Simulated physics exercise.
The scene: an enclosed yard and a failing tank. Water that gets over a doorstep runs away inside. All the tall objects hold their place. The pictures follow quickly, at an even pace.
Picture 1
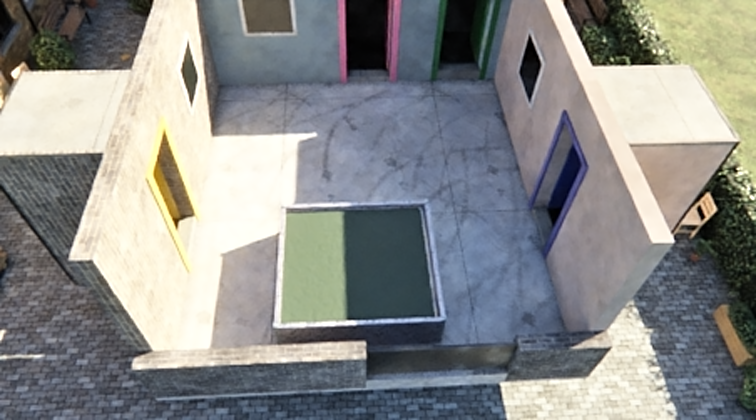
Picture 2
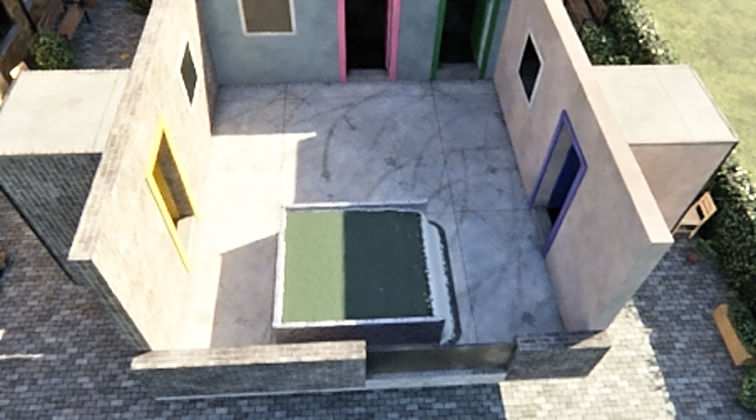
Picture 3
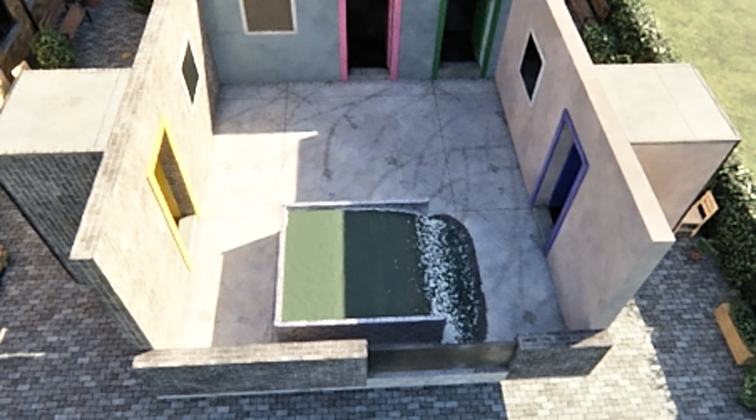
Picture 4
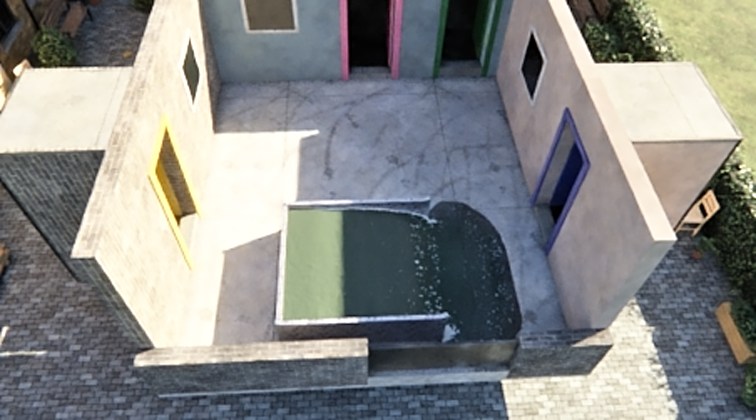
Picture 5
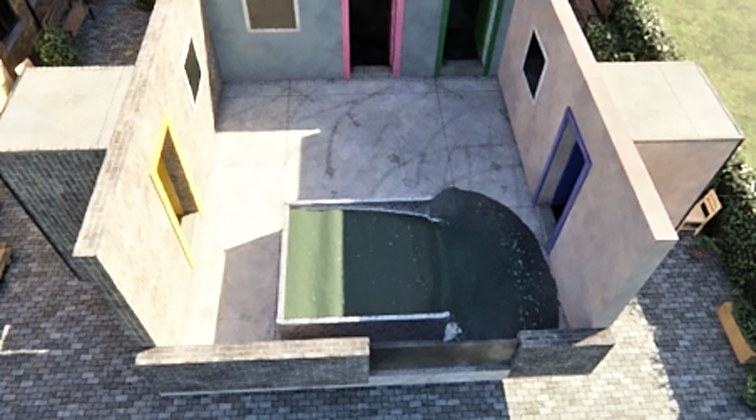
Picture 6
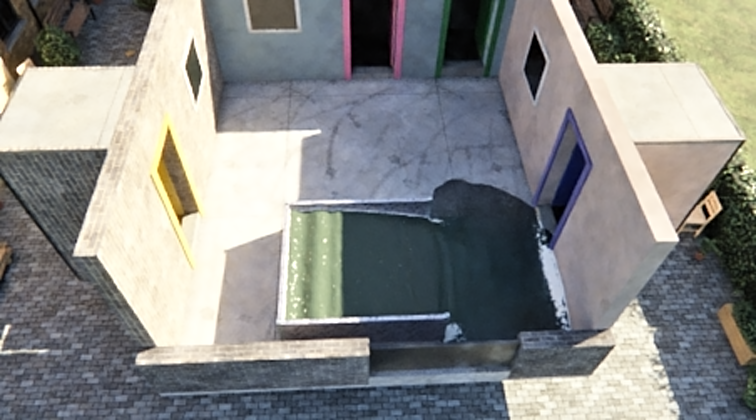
Dark green water bursts from the right side of a low, open rectangular tank in a walled yard, seen from high above by a still camera. A yellow-framed doorway stands at left, a blue-purple one at right, and pink and green ones at the back, with paving outside. The water spills out foaming, fans rightward across the grey floor, and meets the right wall in white froth.
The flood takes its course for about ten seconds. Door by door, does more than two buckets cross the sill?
One by one: The green door stays under that; the pink door stays under that; the yellow door stays under that; the blue door takes more than that.
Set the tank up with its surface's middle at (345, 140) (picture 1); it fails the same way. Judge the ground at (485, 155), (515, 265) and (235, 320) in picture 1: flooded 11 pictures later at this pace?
In turn: Under water, wet, dry.
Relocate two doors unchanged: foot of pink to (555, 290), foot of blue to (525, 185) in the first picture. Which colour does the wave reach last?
I say the door marked yellow.
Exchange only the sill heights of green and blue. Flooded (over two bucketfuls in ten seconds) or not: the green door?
The green door lets more in.
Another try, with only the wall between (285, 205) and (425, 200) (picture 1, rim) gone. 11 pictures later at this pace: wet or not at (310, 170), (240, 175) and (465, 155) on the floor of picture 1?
As listed: Flooded, covered, covered.
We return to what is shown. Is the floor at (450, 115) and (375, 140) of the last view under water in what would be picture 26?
As listed: Awash, free of water.
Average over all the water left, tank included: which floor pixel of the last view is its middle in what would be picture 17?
I would point to (450, 277).
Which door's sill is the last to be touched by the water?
I say the yellow one.
A moment on, water covers 20 % of the floor; the green door not reached, the pink door not reached, the yellow door not reached, the blue door over two buckets in.
Next, water covers 25 % of the floor; the green door not reached, the pink door not reached, the yellow door not reached, the blue door far over two buckets in.
Then, water covers 45 % of the floor; the green door wet at the sill, nothing in, the pink door not reached, the yellow door not reached, the blue door far over two buckets in.
Later, water covers 80 % of the floor; the green door wet at the sill, nothing in, the pink door wet at the sill, nothing in, the yellow door wet at the sill, nothing in, the blue door far over two buckets in.
In the end, water covers 95 % of the floor; the green door wet at the sill, nothing in, the pink door wet at the sill, nothing in, the yellow door wet at the sill, nothing in, the blue door far over two buckets in.
